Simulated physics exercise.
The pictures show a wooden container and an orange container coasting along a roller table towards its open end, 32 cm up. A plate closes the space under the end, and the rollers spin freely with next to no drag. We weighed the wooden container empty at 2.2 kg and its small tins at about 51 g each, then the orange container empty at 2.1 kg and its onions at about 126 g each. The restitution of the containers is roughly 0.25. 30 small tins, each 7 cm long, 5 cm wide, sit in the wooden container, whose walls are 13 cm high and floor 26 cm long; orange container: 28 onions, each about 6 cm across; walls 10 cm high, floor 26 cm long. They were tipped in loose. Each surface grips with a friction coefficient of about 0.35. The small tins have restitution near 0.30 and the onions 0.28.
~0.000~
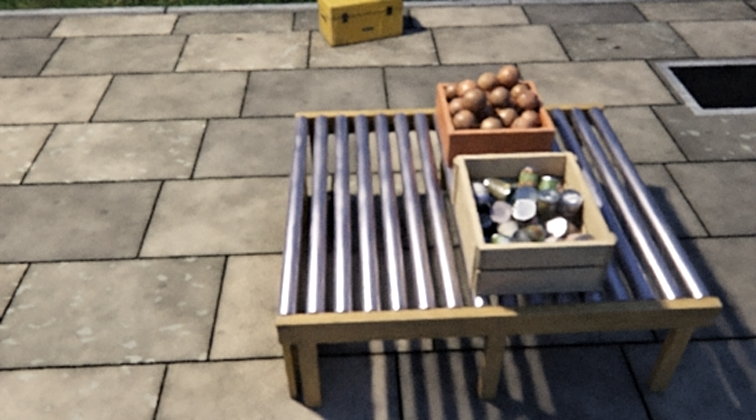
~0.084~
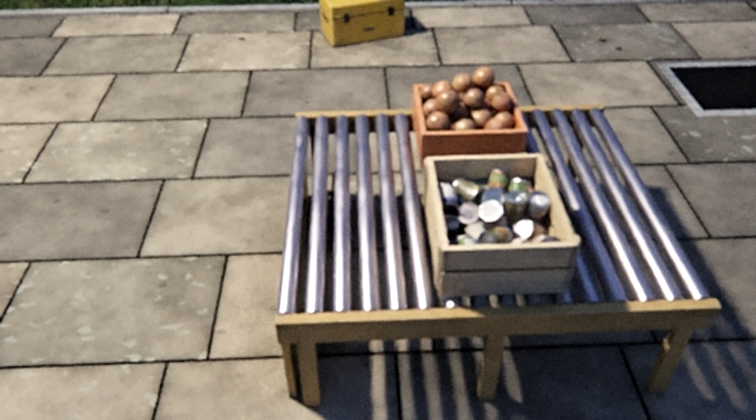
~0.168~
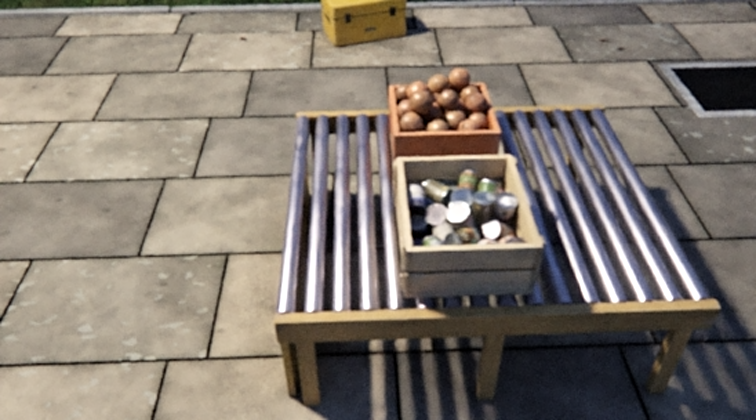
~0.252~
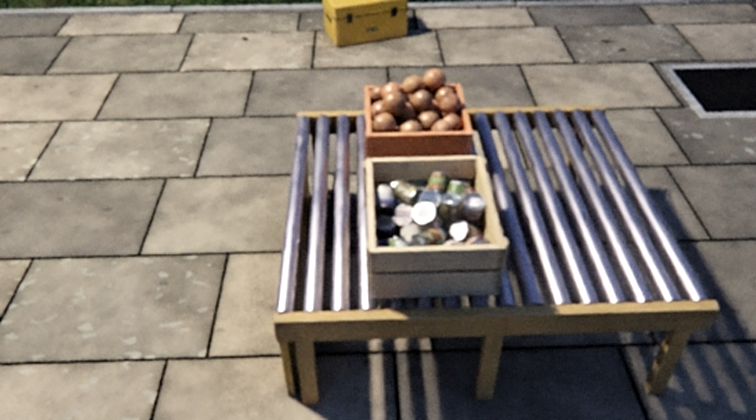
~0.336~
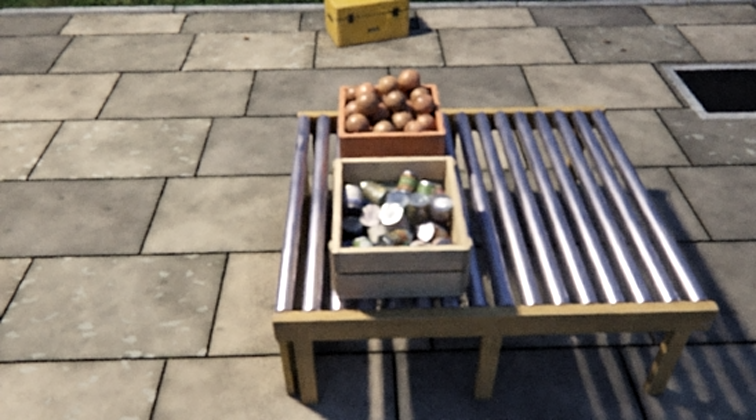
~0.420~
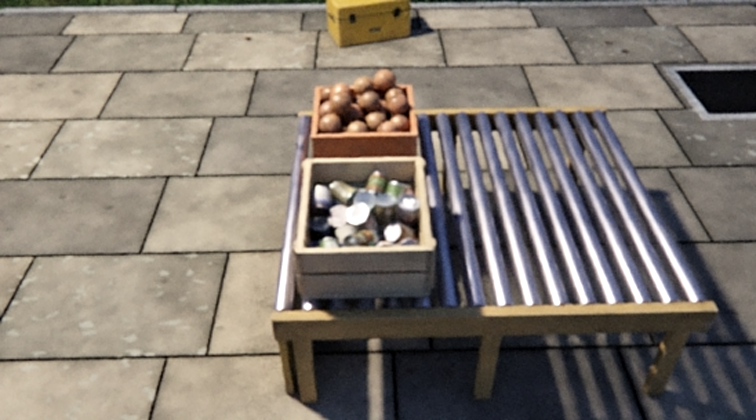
On a sunlit terrace of grey stone slabs, a low roller table with a pale wooden frame and metal rollers is seen from above its front side. A pale wooden box of small tins sits nearer, with an orange box of round brown objects behind it, and a yellow case rests beyond. Both boxes glide steadily left together across the rollers, while the camera shifts very slightly.
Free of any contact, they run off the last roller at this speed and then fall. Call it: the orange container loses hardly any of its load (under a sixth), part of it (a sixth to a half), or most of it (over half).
It loses part of it.
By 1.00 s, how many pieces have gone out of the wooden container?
Wooden container: About 0.
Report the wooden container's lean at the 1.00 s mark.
It leans roughly 45°.
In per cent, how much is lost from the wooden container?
For the wooden container, the loss is 10%.
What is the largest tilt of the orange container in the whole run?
At most 55°.
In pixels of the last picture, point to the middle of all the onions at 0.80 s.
Centred roughly at (247, 129).
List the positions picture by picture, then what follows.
In the first frame (each is followed by its nearest rim corner in this view; the camera moves round a little), orange container, (454, 132); wooden container, (486, 247); 42 cm short of the edge; none out.
Orange container, (427, 133); wooden container, (449, 248); 35 cm short of the edge, in the second frame.
Orange container, (399, 134); wooden container, (413, 249); 27 cm short of the edge, in the third frame.
Orange container, (372, 135); wooden container, (376, 250); 20 cm short of the edge, in the fourth frame.
Orange container, (344, 135); wooden container, (339, 250); 12 cm short of the edge, in the fifth frame.
Orange container, (316, 135); wooden container, (303, 250); 5 cm short of the edge; none out, in the sixth frame.
After 0.47 s, the leading end passes the last roller.
After 0.80 s, the wooden container leans 14° with 0 of 30 out and the orange container leans 15° with 0 of 28 out.
After 1.00 s, the wooden container leans 45° with 0 of 30 out and the orange container leans 52° with 6 of 28 out.
After 1.35 s, the wooden container is level with 3 of 30 out and the orange container leans 34° with 10 of 28 out.
When it is over (at 1.87 s), the wooden container is level with 3 of 30 out and the orange container is level with 11 of 28 out. Asked share, 11 of 28, 39 per cent.
